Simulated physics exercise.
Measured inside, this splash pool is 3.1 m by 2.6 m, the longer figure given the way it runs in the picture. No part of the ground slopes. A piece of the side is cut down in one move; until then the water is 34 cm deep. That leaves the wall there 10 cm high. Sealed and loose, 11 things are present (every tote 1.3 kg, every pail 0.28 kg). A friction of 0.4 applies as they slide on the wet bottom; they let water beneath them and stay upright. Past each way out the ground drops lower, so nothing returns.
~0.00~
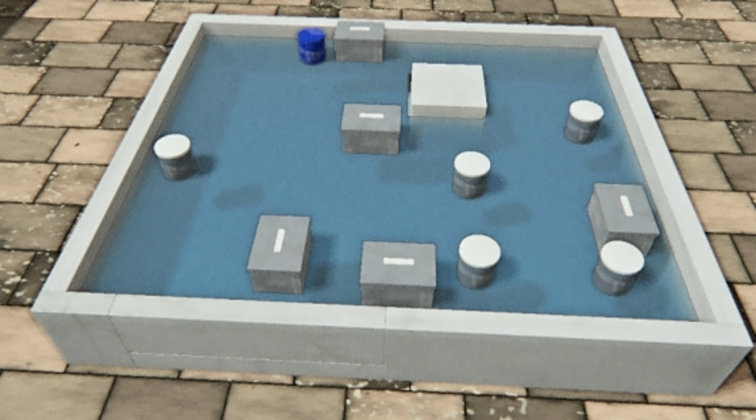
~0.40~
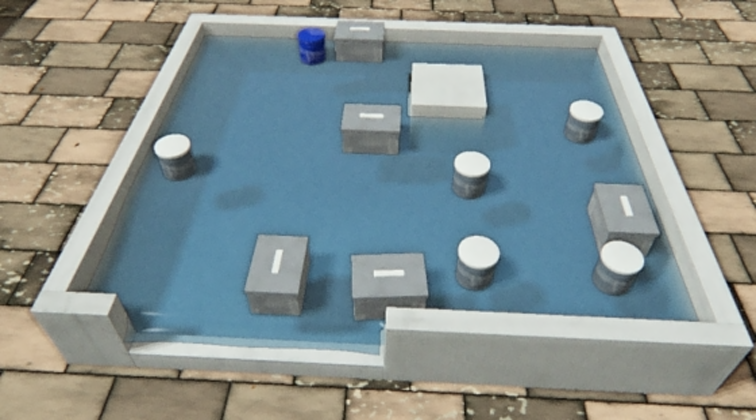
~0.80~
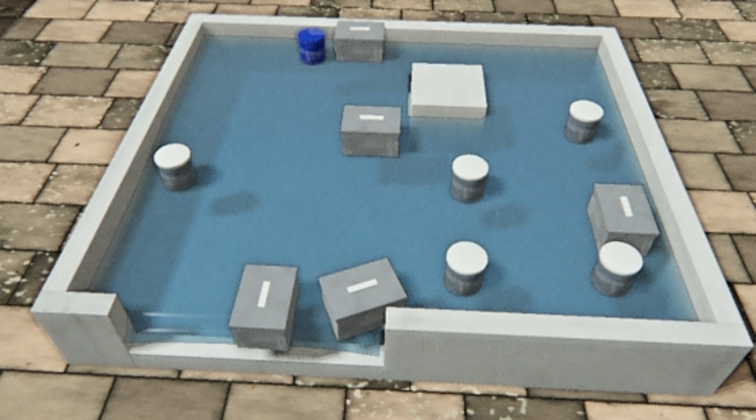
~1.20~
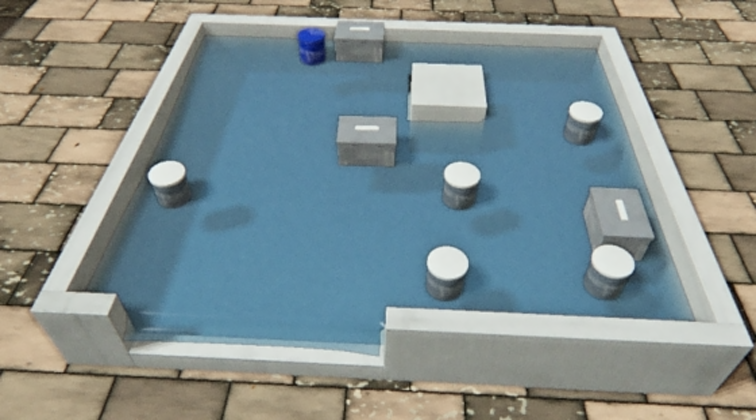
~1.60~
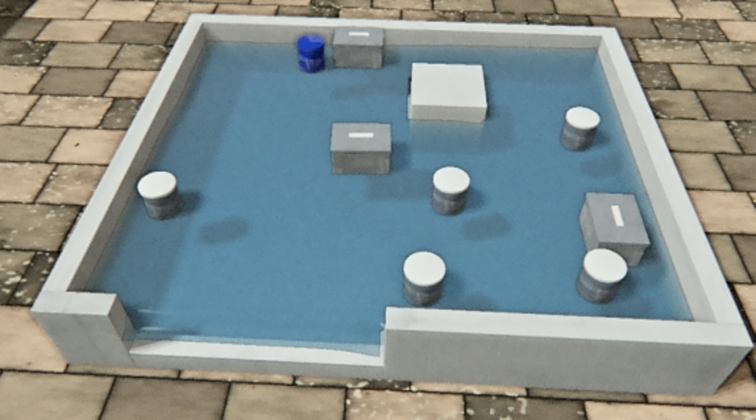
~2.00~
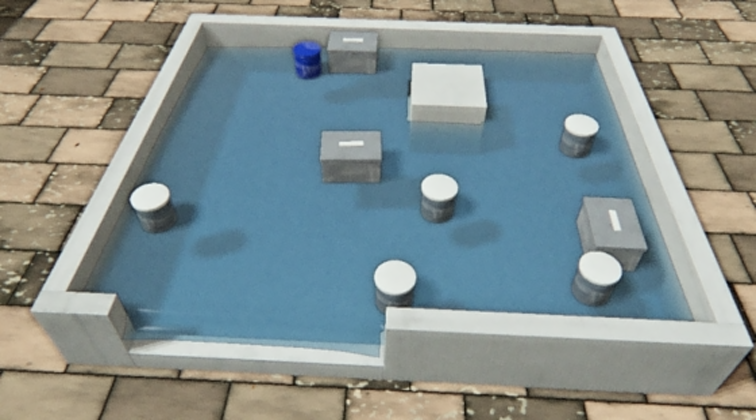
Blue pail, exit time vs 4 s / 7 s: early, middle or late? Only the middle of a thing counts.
It leaves the pool after the later instant or stays in.
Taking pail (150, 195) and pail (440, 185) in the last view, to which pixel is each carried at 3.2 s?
Roughly (144, 238), then roughly (405, 206).
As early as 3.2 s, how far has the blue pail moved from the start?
Roughly 20 cm.
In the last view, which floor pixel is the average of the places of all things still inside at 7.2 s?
Roughly at (391, 228).
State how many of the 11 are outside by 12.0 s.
My tally comes to 6.
After 3.2 s the blue pail is near (296, 49), 0.2 m from its start, afloat; 3 of 11 are out; 8 afloat.
After 7.2 s the blue pail is near (278, 68), 0.3 m from its start, afloat; 4 of 11 are out; 7 afloat.
After 12.0 s the blue pail is near (251, 86), 0.6 m from its start, afloat; 6 of 11 are out; 5 afloat.
After 16.0 s the blue pail is near (239, 102), 0.7 m from its start, afloat; 6 of 11 are out; 5 afloat.
